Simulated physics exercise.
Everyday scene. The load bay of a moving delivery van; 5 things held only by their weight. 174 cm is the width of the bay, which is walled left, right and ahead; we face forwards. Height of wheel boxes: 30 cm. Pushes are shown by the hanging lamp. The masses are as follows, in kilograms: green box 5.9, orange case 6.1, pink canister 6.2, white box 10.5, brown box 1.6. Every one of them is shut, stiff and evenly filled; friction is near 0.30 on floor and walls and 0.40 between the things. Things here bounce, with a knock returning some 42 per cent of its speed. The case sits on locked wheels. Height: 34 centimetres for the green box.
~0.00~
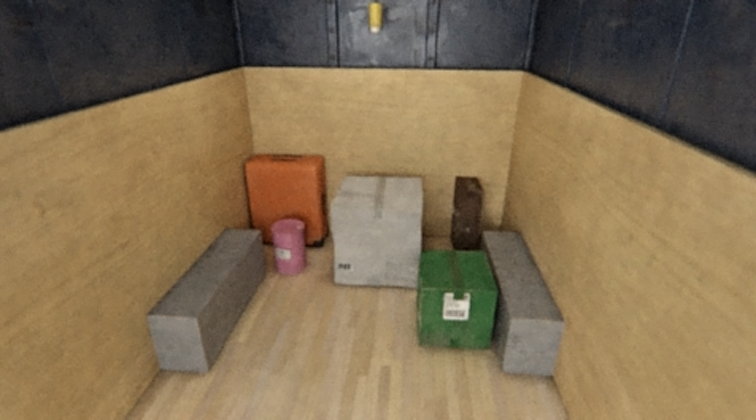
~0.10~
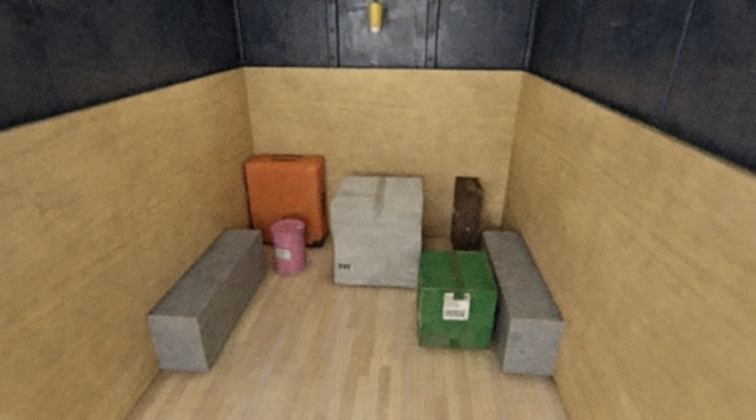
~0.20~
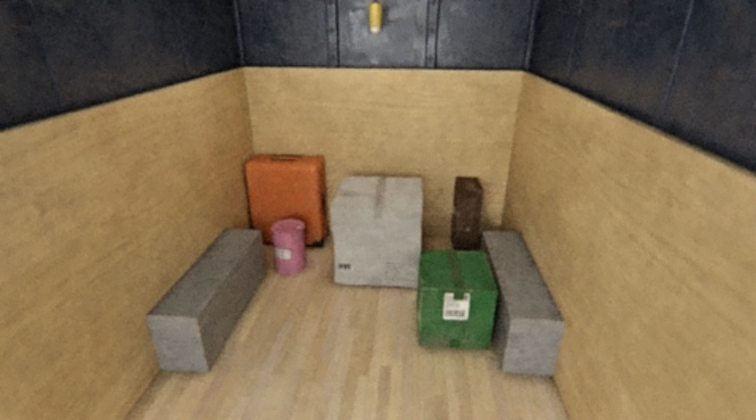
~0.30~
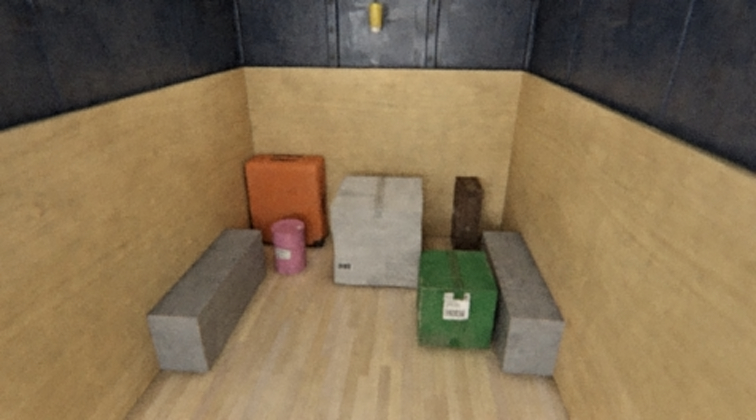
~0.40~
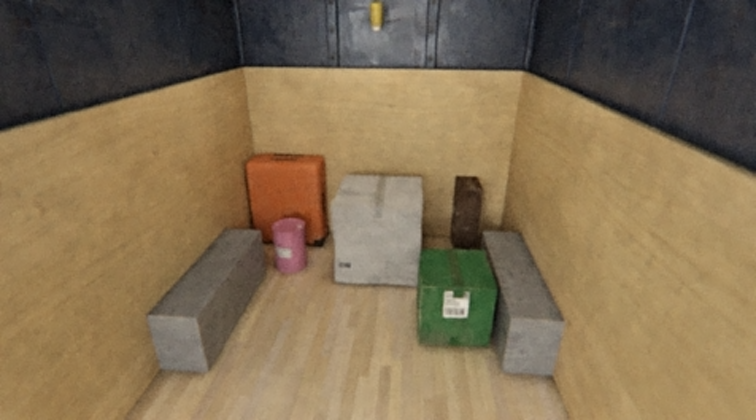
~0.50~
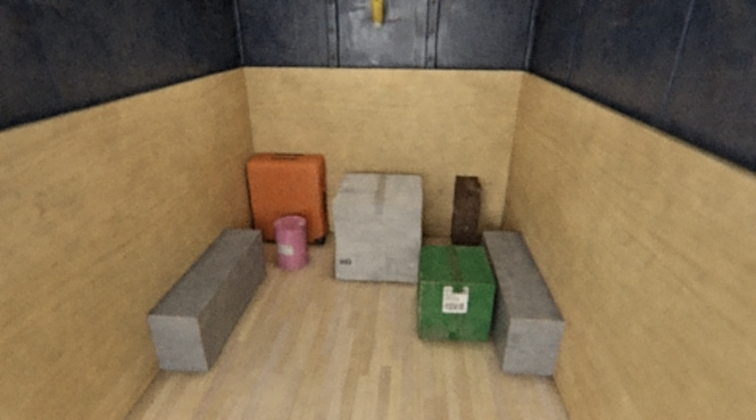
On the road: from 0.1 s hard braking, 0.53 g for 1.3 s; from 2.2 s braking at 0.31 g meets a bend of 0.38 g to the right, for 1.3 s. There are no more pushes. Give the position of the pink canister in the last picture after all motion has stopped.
The pink canister ends near (315, 234).
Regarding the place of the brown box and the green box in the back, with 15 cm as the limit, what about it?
As for the brown box, it remains where it was, and the green box winds up somewhere else.
After 0.60 s, push 0.53 g forwards; pink canister slid 11 cm near (294, 238); green box slid 11 cm; white box slid 11 cm.
After 0.70 s, push 0.53 g forwards; pink canister slid 17 cm near (297, 234); green box slid 19 cm; white box slid 15 cm.
After 1.50 s, steady run; pink canister slid 17 cm near (297, 234); green box slid 31 cm; white box slid 16 cm.
After 3.10 s, push 0.31 g forwards, 0.38 g right; pink canister slid 19 cm near (308, 234); green box slid 31 cm; white box slid 16 cm.
At rest (4.1 s), not toppled but over 15 cm from the start, green box, pink canister and white box; the other 2 in place, give or take 15 cm. Seen from the same camera at the end, pink canister near (315, 234).
